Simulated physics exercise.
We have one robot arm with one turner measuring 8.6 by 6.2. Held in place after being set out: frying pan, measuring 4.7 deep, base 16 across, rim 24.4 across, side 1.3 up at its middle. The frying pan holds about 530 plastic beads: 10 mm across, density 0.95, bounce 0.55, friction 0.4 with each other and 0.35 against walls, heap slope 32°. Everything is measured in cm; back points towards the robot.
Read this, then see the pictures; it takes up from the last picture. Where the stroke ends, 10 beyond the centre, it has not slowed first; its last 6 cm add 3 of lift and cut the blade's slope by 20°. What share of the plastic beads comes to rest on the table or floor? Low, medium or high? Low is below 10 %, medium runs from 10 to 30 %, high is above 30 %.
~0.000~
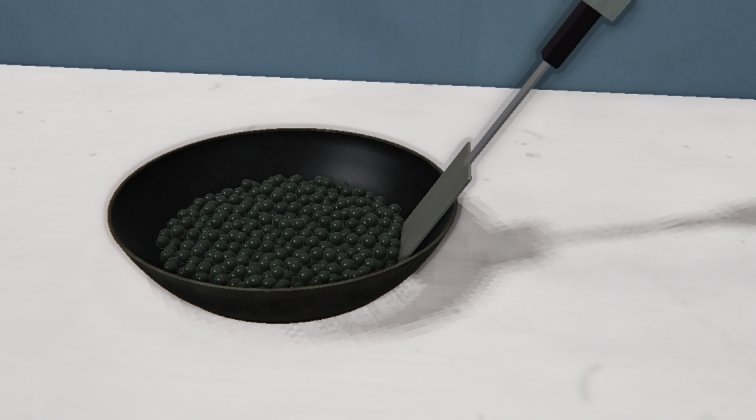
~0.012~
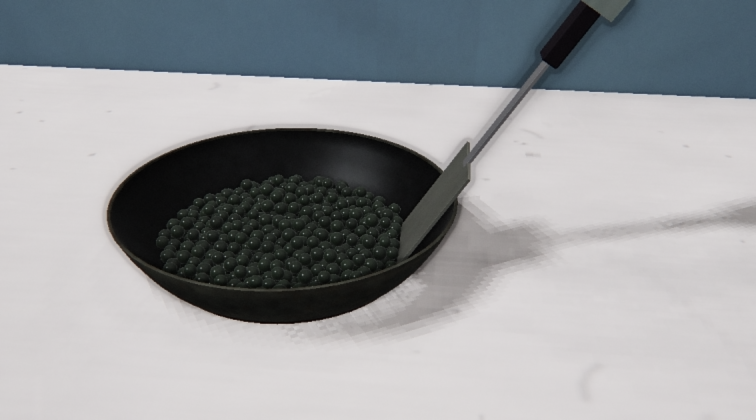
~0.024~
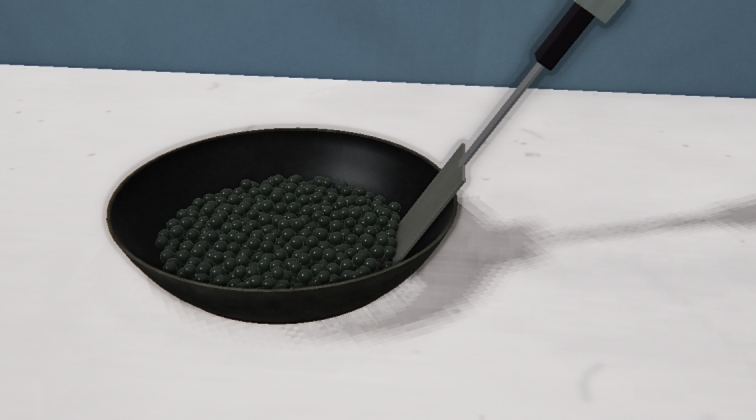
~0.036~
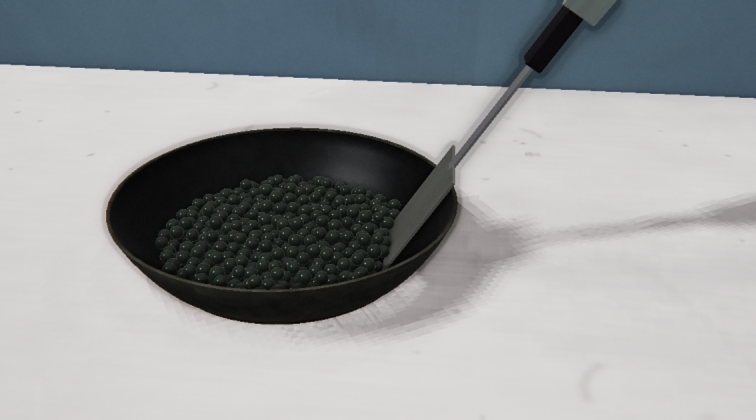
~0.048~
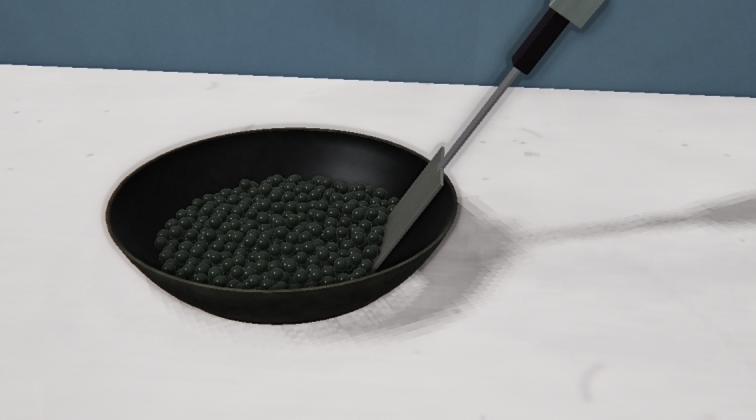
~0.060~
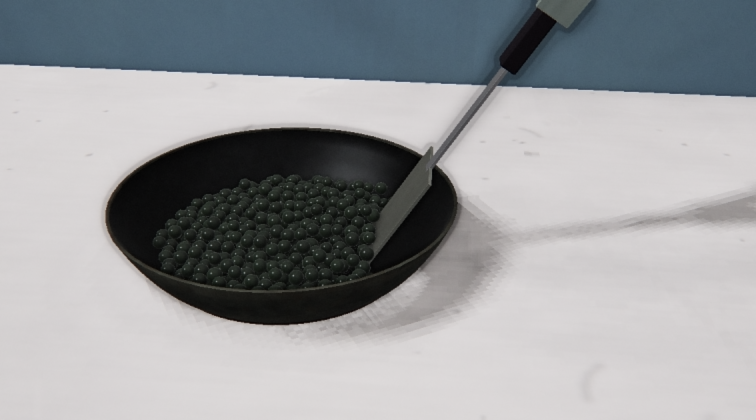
The share is medium, from 10 to 30 %.
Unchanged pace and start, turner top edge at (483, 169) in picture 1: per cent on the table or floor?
I'd estimate around 20 per cent.
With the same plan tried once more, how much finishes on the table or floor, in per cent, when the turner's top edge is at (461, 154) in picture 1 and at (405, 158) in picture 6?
Roughly 20 %.
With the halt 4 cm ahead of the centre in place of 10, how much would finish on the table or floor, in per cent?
With that change, I'd expect about 0 per cent.
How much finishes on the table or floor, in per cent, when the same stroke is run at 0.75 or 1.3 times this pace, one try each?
About 15 and 20 per cent.
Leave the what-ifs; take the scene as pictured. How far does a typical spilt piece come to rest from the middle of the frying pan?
It's around 28 cm.
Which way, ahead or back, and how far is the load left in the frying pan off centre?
About 2.5 centimetres ahead.
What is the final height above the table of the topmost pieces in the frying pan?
Near 4.0 centimetres high.
After 0.15 s, sloping 58°, highest piece 4 above the table; 530 in the frying pan.
After 0.24 s, sloping 52°, highest piece 5 above the table; 530 in the frying pan.
After 0.48 s, sloping 38°, highest piece 12 above the table; 452 in the frying pan, 36 on the table or floor, 42 on the blade or in flight.
After 1.53 s, sloping 38°, highest piece 4 above the table; 451 in the frying pan, 79 on the table or floor.
At rest, 451 in the frying pan, 79 on the table or floor. That is 15 % on the table or floor.
